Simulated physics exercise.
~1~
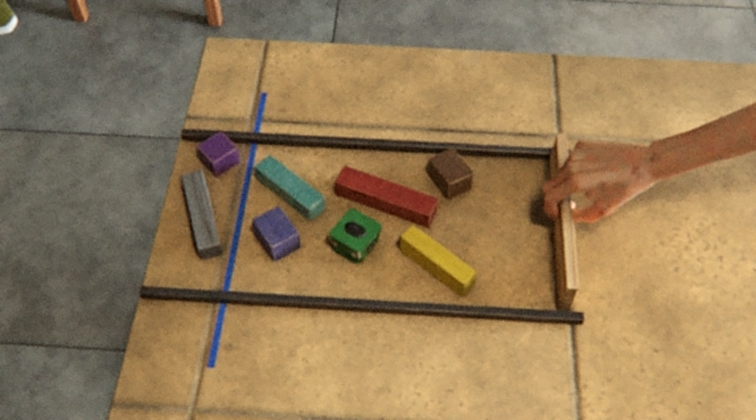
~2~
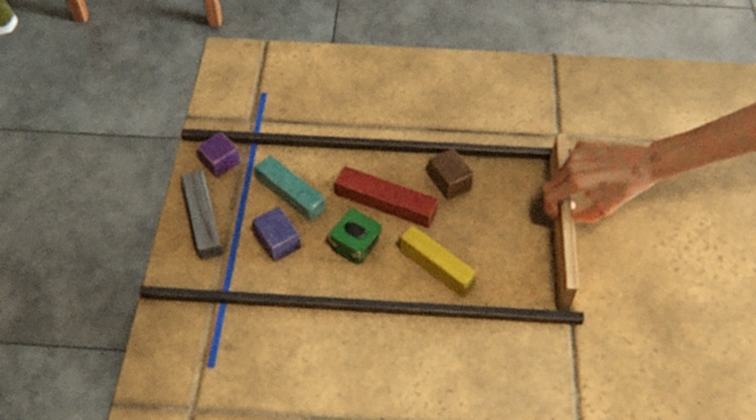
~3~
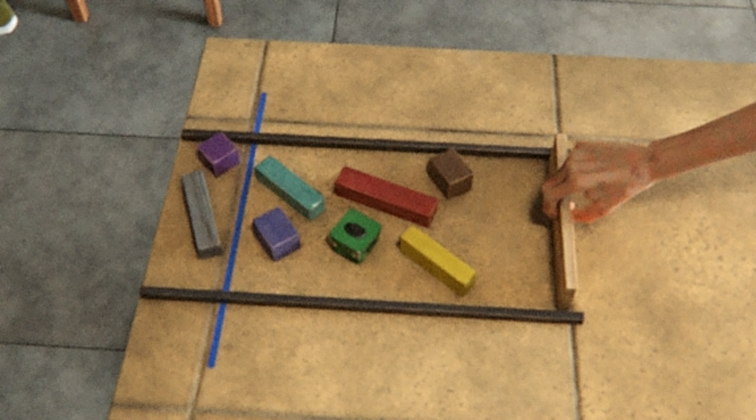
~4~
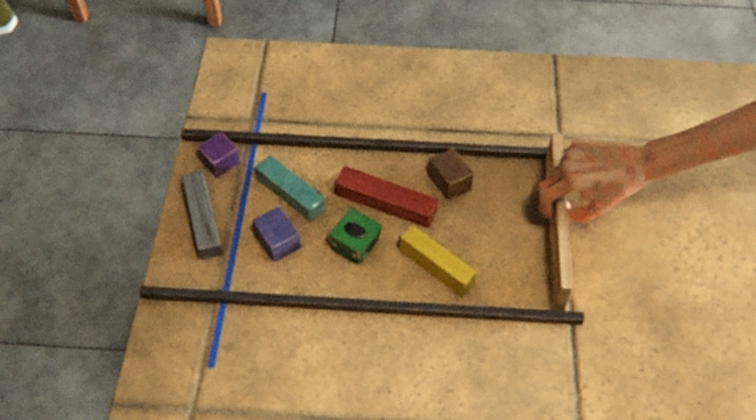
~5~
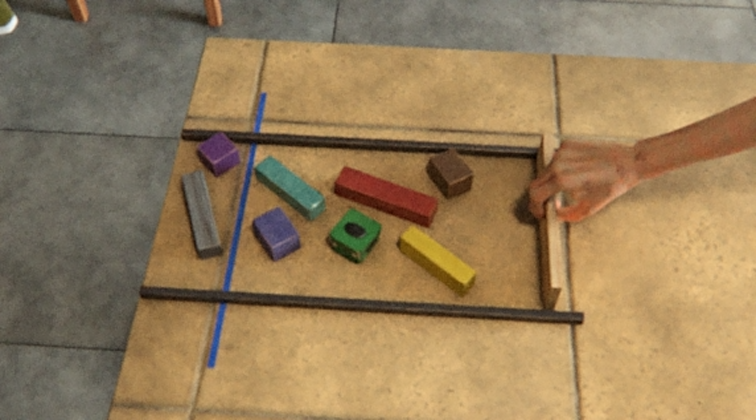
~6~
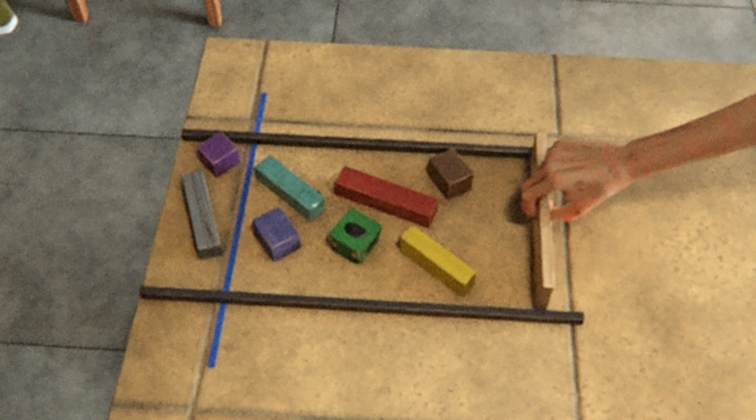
A hand holds a wooden board still between two dark rails, then slides it slightly left toward the scattered coloured blocks and sticks, which stay in place, some lying near or beyond a strip of blue tape.
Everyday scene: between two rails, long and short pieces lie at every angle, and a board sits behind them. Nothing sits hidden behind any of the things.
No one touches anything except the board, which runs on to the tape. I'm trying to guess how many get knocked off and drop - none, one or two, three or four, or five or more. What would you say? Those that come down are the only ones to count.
Only one or two.
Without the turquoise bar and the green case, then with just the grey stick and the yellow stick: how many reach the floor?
First 1, then 1.
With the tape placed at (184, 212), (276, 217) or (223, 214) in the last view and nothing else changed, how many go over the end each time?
The counts would be 6, 0 and 3.
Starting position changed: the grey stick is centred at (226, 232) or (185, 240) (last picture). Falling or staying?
Taking the places in order, the piece ends up below and ends up below.
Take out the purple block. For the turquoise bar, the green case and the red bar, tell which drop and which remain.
Result - turquoise bar: Up; green case: Up; red bar: Up.
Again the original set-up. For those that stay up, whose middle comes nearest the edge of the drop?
Foremost: The blue block.
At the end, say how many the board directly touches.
The answer is 3.
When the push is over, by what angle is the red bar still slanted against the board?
The angle is some 40°.
Early on, none off yet; grey stick at rest near (202, 214); purple block at rest near (219, 155); blue block at rest near (277, 234).
Finally, the number that fall off is one or two; lost, purple block and grey stick.
